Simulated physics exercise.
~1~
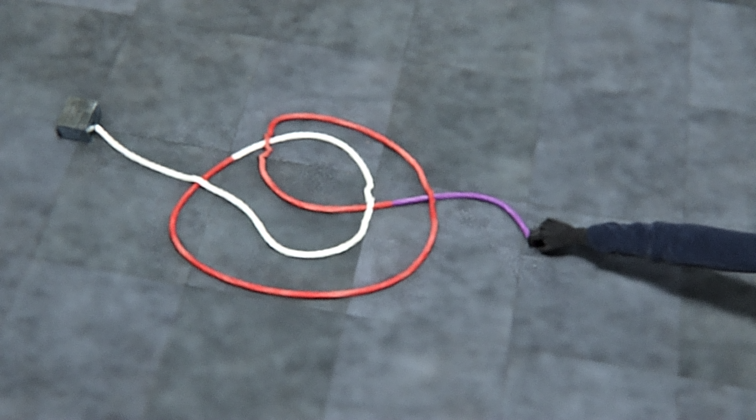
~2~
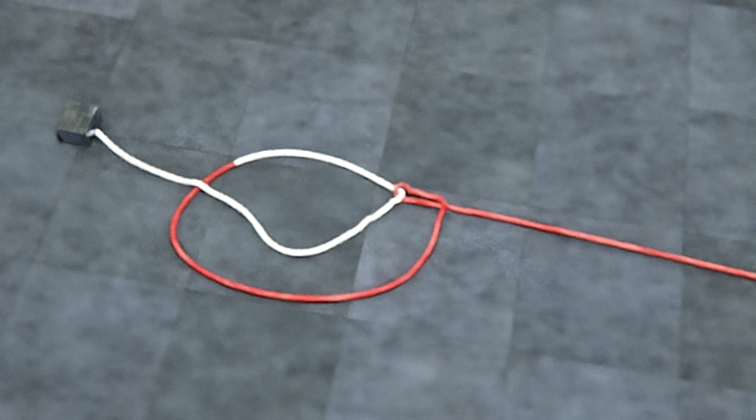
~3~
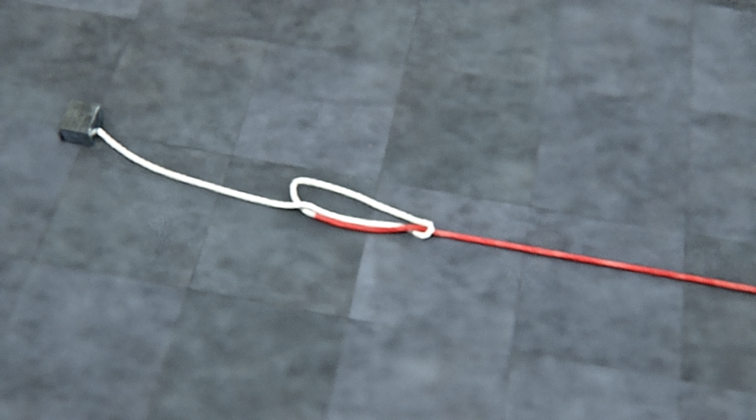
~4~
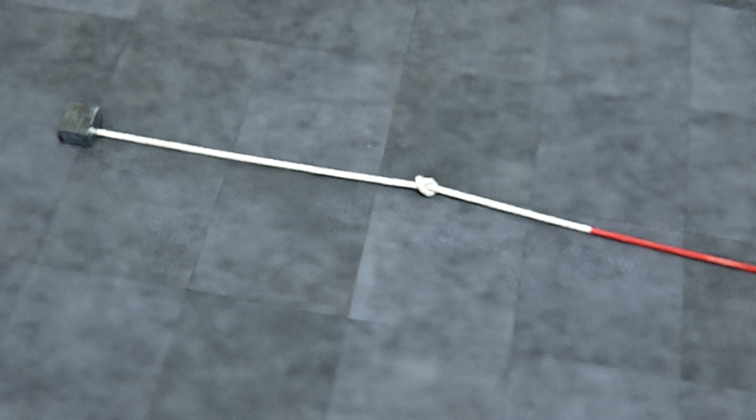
The clip opens on a rope lying in tangled loops on a grey tiled floor, its white left end fixed to a small dark block while a dark-sleeved arm holds the purple right end. The rope is drawn off to the right, and the arm and the purple section pass out of view. The red loops shrink and slide along, leaving a wide loop that then narrows to a slim one of mostly white rope. The pull continues until this loop closes too. Finally, the rope stretches nearly straight from the block, with a small, tight knot in its white section.
